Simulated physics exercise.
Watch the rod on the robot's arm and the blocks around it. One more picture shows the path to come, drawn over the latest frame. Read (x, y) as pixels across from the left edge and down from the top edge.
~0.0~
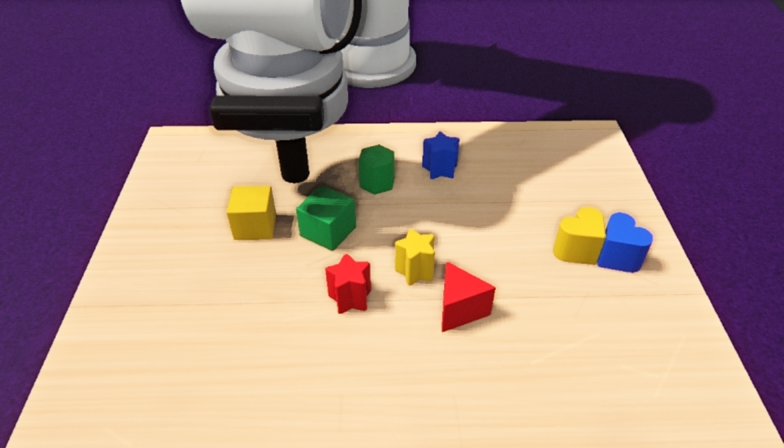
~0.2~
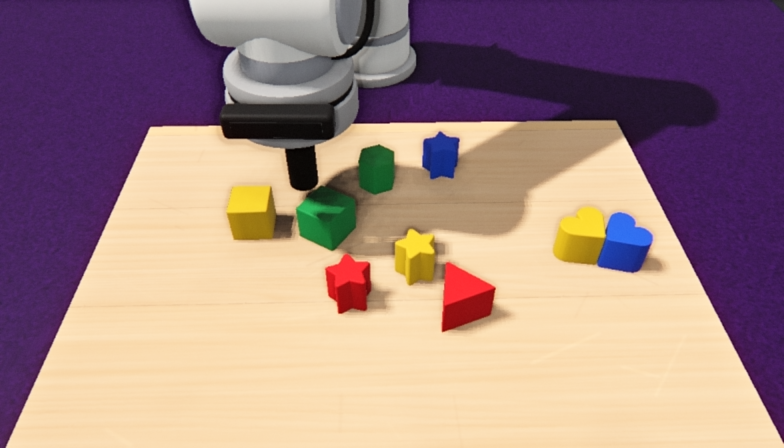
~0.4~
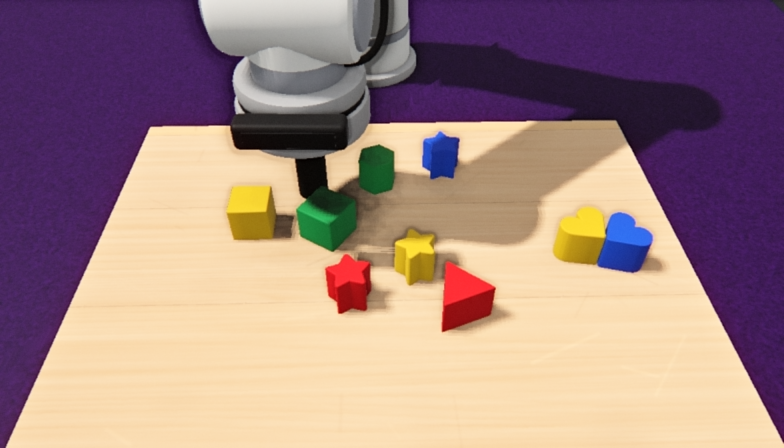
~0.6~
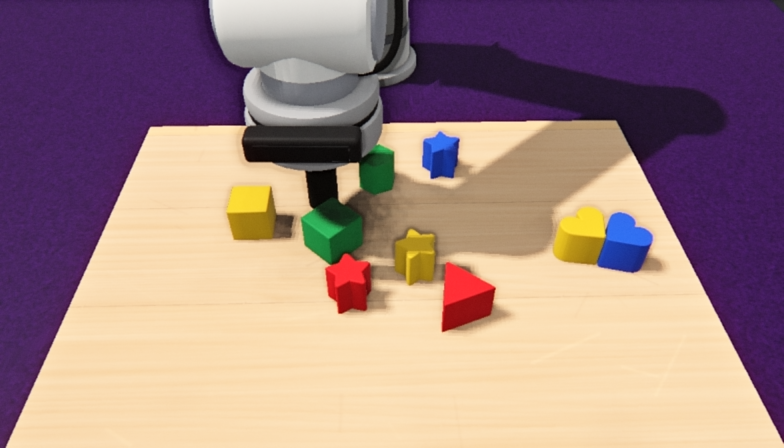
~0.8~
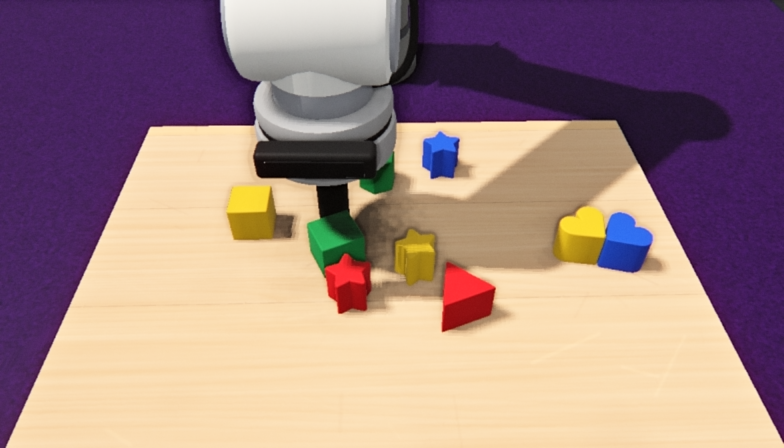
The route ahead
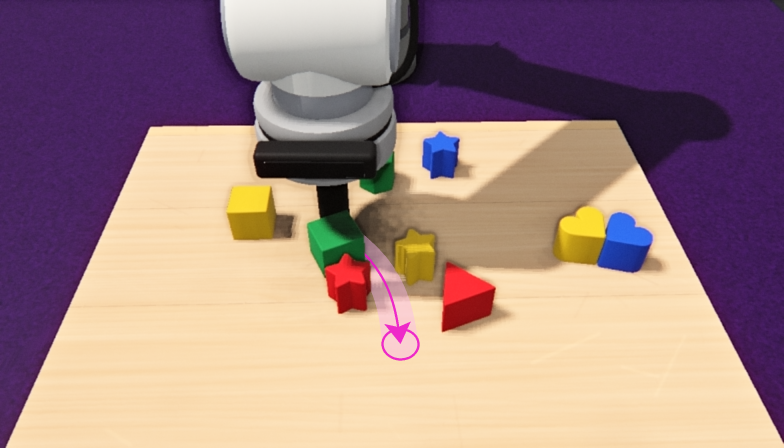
In this clip, a robot arm above a wooden board of colored blocks lowers its black rod toward the viewer and slightly right, then pushes the green cube a short way toward the red star while the other blocks stay put.
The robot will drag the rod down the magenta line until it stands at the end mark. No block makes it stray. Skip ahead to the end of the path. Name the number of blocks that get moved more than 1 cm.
Count: Two.
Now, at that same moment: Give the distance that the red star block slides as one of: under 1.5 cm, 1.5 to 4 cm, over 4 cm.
1.5 to 4 cm.
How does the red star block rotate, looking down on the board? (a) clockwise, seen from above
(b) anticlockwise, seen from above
b (anticlockwise, seen from above)
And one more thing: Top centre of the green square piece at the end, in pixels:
The top centre is at (344, 264).
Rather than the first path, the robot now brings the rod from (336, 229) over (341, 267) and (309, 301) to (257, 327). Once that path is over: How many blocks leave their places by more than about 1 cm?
Counting only shifts above 1 cm, I get two blocks.
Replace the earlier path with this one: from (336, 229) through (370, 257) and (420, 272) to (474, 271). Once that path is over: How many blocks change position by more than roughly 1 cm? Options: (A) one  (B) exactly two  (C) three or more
Letter C.
The drawn path runs from (336, 229) by way of (368, 258) and (391, 296) to (401, 344).
What follows on the original path. One third of the way, rod (369, 245); green square piece (343, 255), turned 70° clockwise; red star block (343, 292), turned 30° anticlockwise.
Two thirds of the way, rod (391, 283); green square piece (344, 264), turned 95° clockwise; red star block (339, 300), turned 40° anticlockwise; yellow star block (421, 245), turned 20° anticlockwise.
At the end, rod (401, 330); green square piece (344, 264), turned 95° clockwise; red star block (339, 300), turned 40° anticlockwise; yellow star block (421, 245), turned 20° anticlockwise; red triangle not moved.
